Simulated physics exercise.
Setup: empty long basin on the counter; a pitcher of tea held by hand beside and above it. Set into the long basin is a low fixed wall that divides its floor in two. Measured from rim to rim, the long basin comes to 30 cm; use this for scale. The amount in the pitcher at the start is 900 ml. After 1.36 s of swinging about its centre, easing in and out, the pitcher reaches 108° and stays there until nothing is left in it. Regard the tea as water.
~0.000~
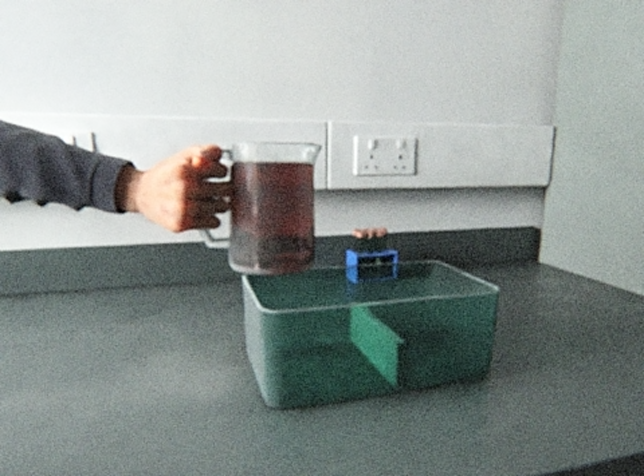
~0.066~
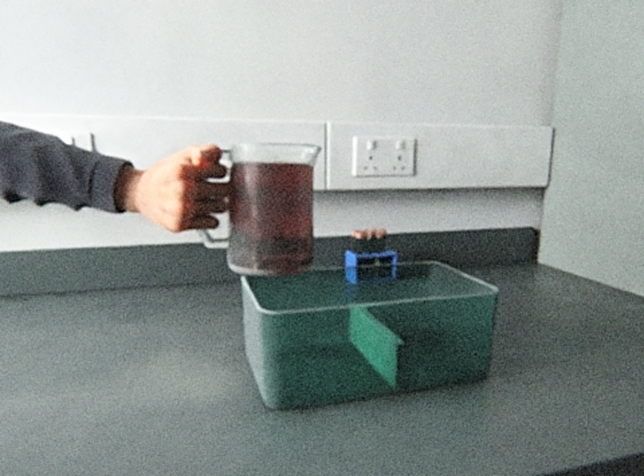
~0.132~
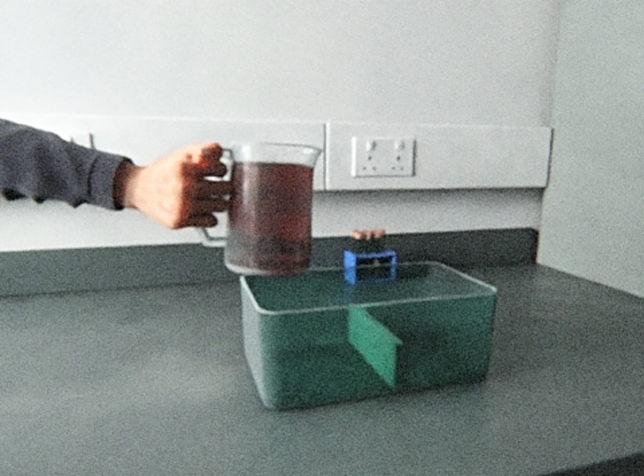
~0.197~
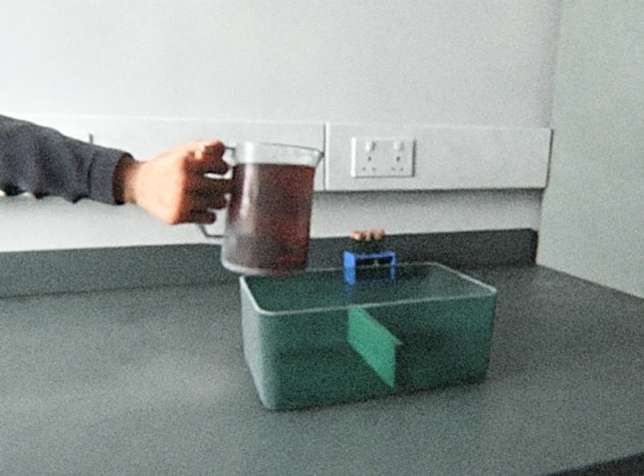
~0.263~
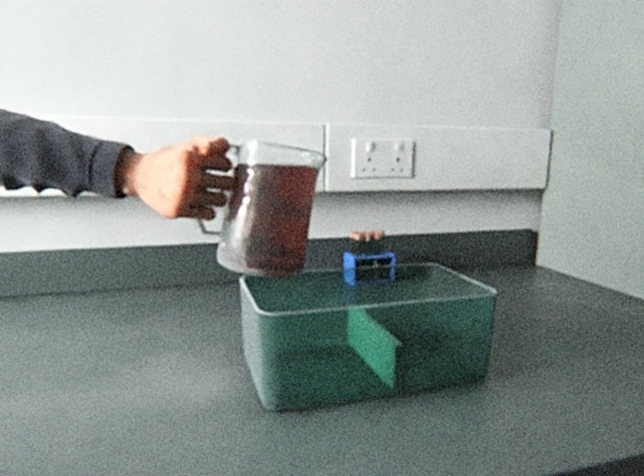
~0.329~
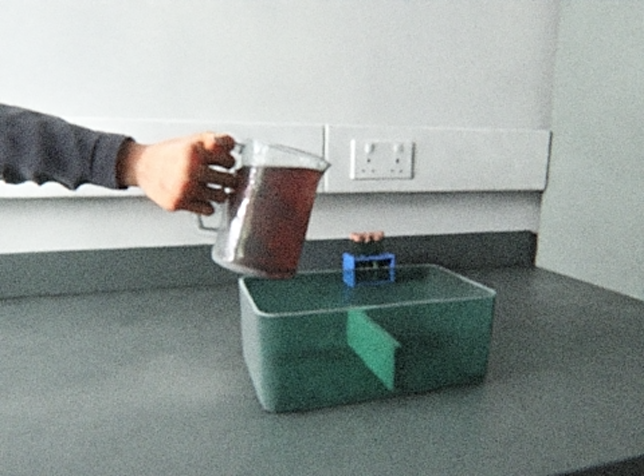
On a grey counter, a hand holding a pitcher of brown liquid slowly tilting it rightward above a divided green basin.
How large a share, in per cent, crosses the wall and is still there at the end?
A share of about 56 per cent.
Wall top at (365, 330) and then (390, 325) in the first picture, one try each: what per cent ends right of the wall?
85 per cent first, 20 per cent second.
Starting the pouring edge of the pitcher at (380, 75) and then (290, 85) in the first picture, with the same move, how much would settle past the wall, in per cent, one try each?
70 and 25 %.
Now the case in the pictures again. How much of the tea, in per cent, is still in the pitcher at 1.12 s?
38 %.
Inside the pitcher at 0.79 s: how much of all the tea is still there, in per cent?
Roughly 86 %.
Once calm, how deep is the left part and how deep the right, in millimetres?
Left roughly 16 mm; right roughly 26 mm.
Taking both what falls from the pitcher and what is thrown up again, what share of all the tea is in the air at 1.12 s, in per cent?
Estimate: About 14 in a hundred.
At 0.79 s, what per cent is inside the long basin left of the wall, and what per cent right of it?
Near 1 on the left, 4 on the right.
By 0.79 s the tilt is 67° and 86 per cent is still to pour, 1 is left of the wall and 4 right of it.
By 1.12 s the tilt is 100° and 38 per cent is still to pour, 8 is left of the wall and 40 right of it.
By 1.48 s the tilt is 108° and 4 per cent is still to pour, 37 is left of the wall and 56 right of it.
By 1.86 s the tilt is 108° and 0 per cent is still to pour, 43 is left of the wall and 56 right of it.
At rest 43 per cent lies left of the wall, 56 right of it and 0 outside.
